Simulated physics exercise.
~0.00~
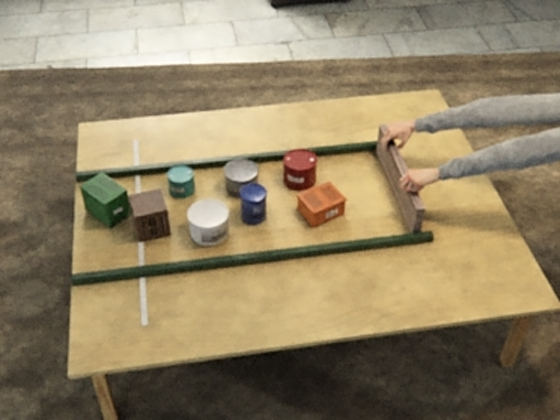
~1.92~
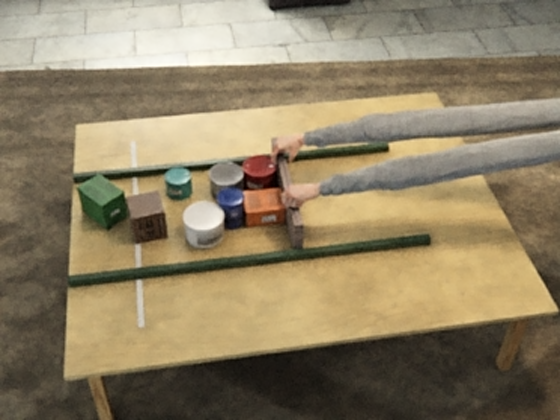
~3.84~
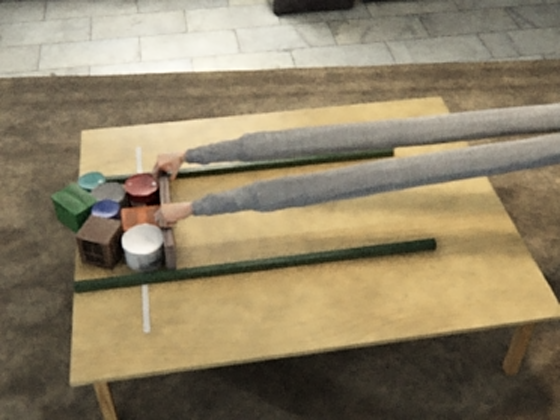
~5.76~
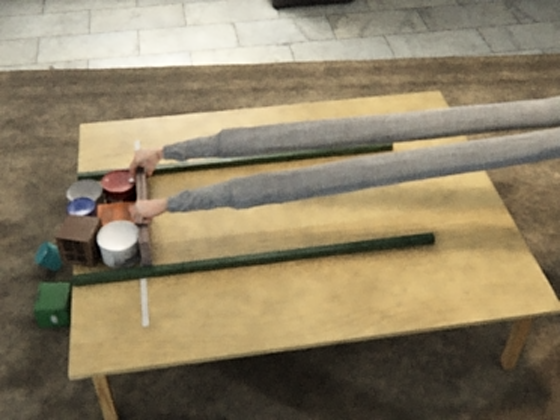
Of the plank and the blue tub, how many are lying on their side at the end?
Neither of them is on its side. The plank and the blue tub are both still upright after the push to the left.
